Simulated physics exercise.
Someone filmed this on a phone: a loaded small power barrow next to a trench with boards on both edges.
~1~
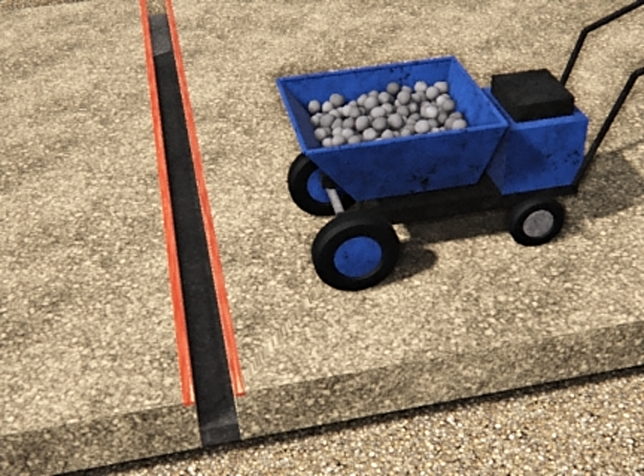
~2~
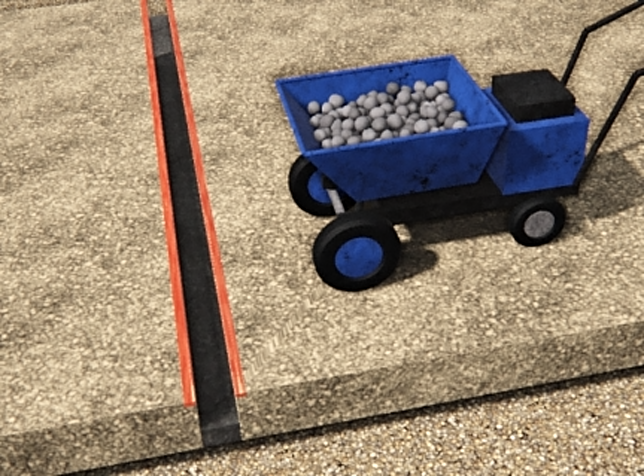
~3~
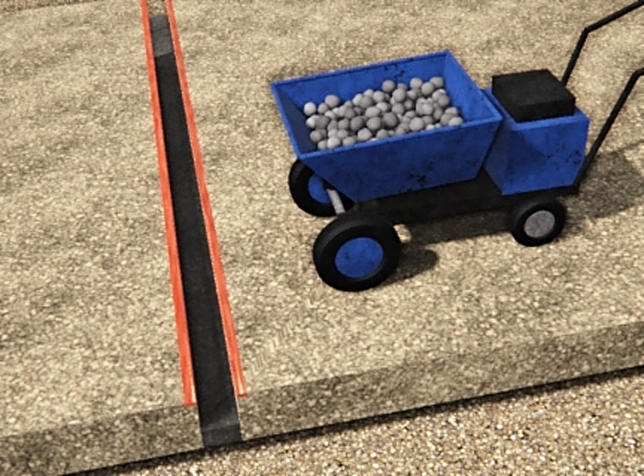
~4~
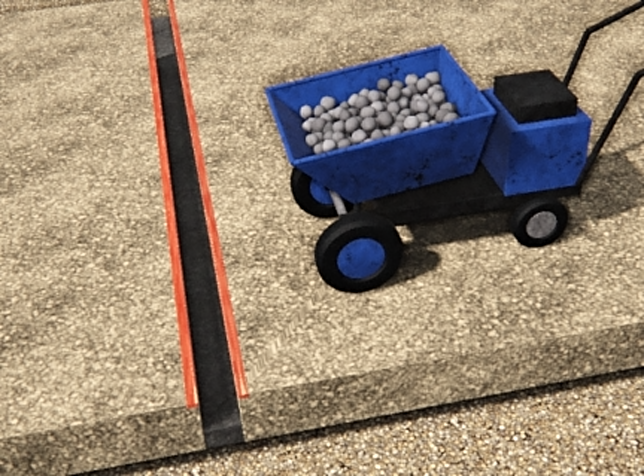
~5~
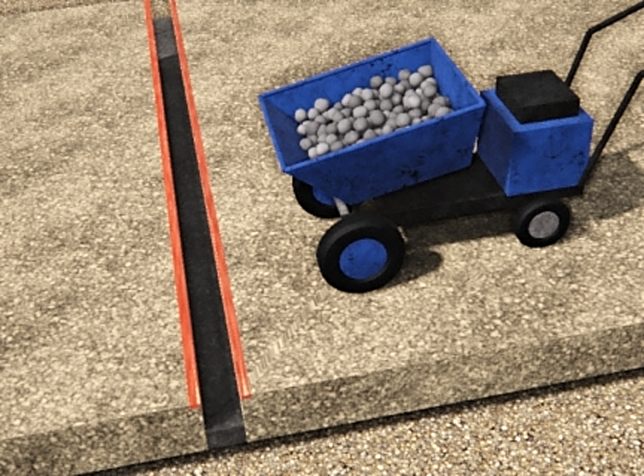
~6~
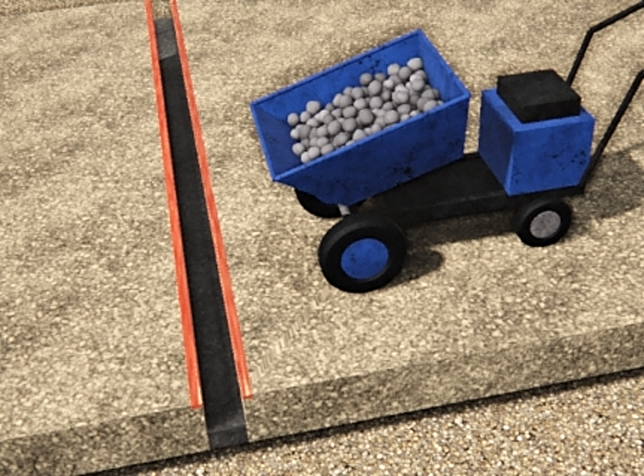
On gravelly ground beside a narrow orange-edged trench, a blue dumper's skip of grey cobbles slowly tilting forward to the left.
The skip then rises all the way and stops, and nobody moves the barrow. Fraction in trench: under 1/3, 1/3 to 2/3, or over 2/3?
Its aim will yield a share of a third to two thirds.
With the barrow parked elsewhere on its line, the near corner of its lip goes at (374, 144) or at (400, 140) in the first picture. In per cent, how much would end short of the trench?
I'd put it at around 40 percent the first time and 60 percent the second.
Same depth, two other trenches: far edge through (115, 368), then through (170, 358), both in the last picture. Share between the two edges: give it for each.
Lab note: Case 1 around 100 %, case 2 80 %.
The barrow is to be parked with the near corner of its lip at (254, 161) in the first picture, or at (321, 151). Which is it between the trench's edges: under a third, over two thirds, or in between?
Place one, under a third; place two, in the middle band.
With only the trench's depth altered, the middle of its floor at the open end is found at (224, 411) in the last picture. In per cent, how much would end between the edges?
About 40 %.
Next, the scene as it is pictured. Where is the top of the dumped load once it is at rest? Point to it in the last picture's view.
The topmost point rests at roughly pixel (179, 254) in the last view.
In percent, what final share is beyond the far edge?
Estimate: Some 40 percent.
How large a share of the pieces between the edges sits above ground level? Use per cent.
Roughly 30 %.
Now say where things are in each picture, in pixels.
Lip of the skip (306, 153), level; top of the load (396, 121), round cobbles; first edge of the trench (231, 343); far edge (183, 352), the trench under half as wide as the skip, and about as deep as wide, in the first picture.
Lip of the skip (305, 155), level; top of the load (403, 122), in the second picture.
Lip of the skip (300, 158), tipped barely; top of the load (408, 122), in the third picture.
Lip of the skip (293, 164), tipped a little; top of the load (406, 116), in the fourth picture.
Lip of the skip (285, 171), tipped a little; top of the load (416, 116), in the fifth picture.
Lip of the skip (275, 180), tipped clearly; top of the load (405, 112); first edge of the trench (238, 346); far edge (190, 355), in the sixth picture.
Just after the last frame, skip tipped steeply; every one in the skip.
A moment on, skip tipped right over; the larger part in the skip; just a few short of the trench; about a tenth in or heaped over the trench; just a few beyond it; just a few falling.
Further on, skip tipped right over; roughly a quarter in the skip; just a few short of the trench; roughly half in or heaped over the trench; roughly a third beyond it.
When it is over, skip tipped right over; just a few in the skip; about a tenth short of the trench; roughly half in or heaped over the trench; roughly a third beyond it.
